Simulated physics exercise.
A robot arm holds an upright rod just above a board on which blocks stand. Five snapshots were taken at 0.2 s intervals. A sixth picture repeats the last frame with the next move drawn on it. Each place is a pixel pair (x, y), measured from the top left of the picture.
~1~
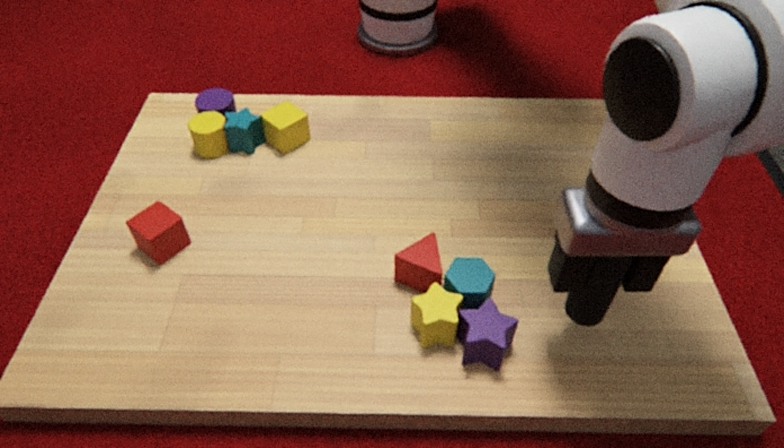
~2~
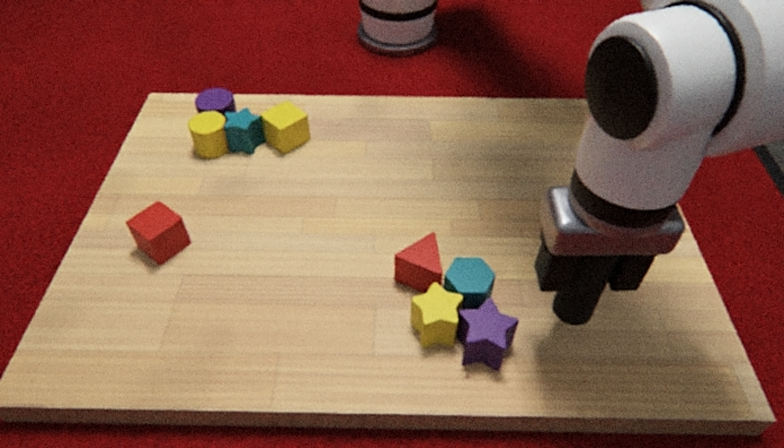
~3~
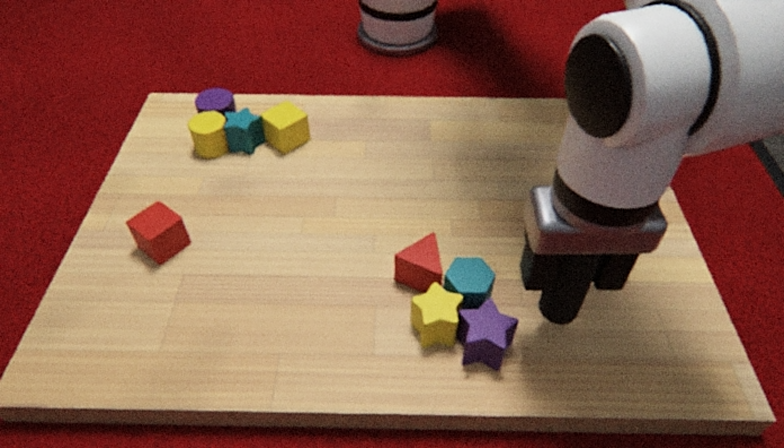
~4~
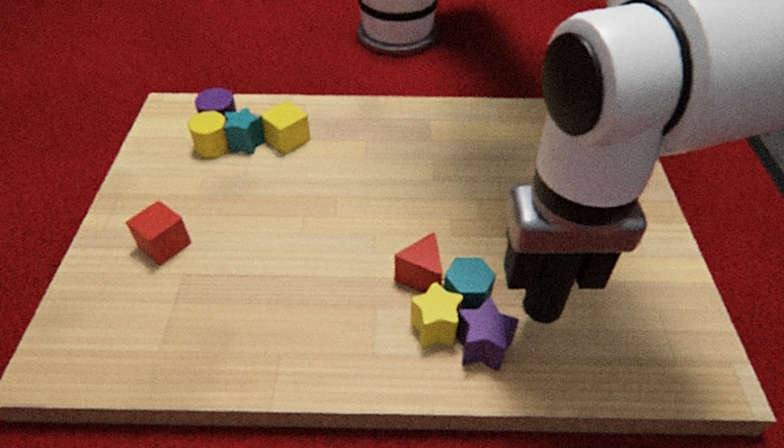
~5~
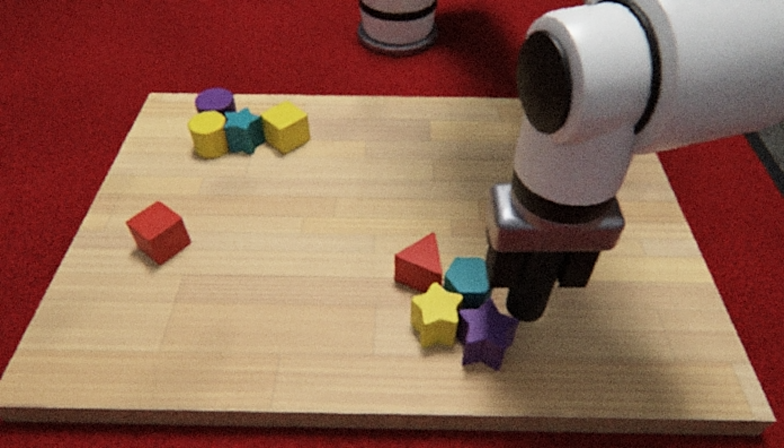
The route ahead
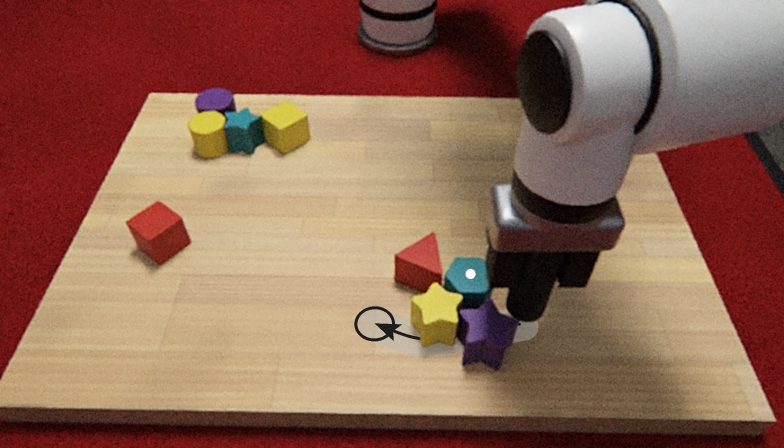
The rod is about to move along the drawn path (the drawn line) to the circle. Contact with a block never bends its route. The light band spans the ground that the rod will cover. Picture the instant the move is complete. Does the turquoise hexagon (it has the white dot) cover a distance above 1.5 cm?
No, it doesn't check out.
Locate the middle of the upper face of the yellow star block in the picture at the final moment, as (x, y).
I'd place it at (335, 297), taking the centre of its top.
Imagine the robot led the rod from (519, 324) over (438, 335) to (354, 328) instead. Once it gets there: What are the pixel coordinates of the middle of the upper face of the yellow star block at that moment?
Somewhere near (313, 303).
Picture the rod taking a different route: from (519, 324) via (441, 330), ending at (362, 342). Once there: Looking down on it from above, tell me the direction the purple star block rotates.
Seen from above, counterclockwise.
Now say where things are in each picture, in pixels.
In the first picture, lower end of the rod (584, 310), tops of blocks, red triangular block (424, 253), yellow star block (438, 304), turquoise hexagon (471, 274), purple star block (488, 323).
In the second picture, rod (572, 310), blocks as before.
In the third picture, rod (558, 309), blocks as before.
In the fourth picture, rod (542, 308), blocks as before.
In the fifth picture, rod (525, 306), red triangular block (424, 253), yellow star block (438, 304), turquoise hexagon (471, 274), purple star block (488, 323).
The drawn path runs from (519, 324) by way of (472, 333) and (422, 339) to (375, 324); the dot is on the turquoise hexagon.
What follows on the original path. One third of the way, rod (474, 316); yellow star block (424, 309), turned 40° clockwise; turquoise hexagon (466, 273), turned 15° clockwise; purple star block (461, 342), turned 20° anticlockwise.
Two thirds of the way, rod (423, 321); yellow star block (384, 309), turned 70° clockwise; turquoise hexagon (466, 273), turned 15° clockwise; purple star block (446, 352), turned 60° anticlockwise.
At the end, rod (374, 306); red triangular block not moved; yellow star block (335, 297), turned 65° clockwise; turquoise hexagon (466, 273), turned 15° clockwise; purple star block (446, 352), turned 60° anticlockwise.
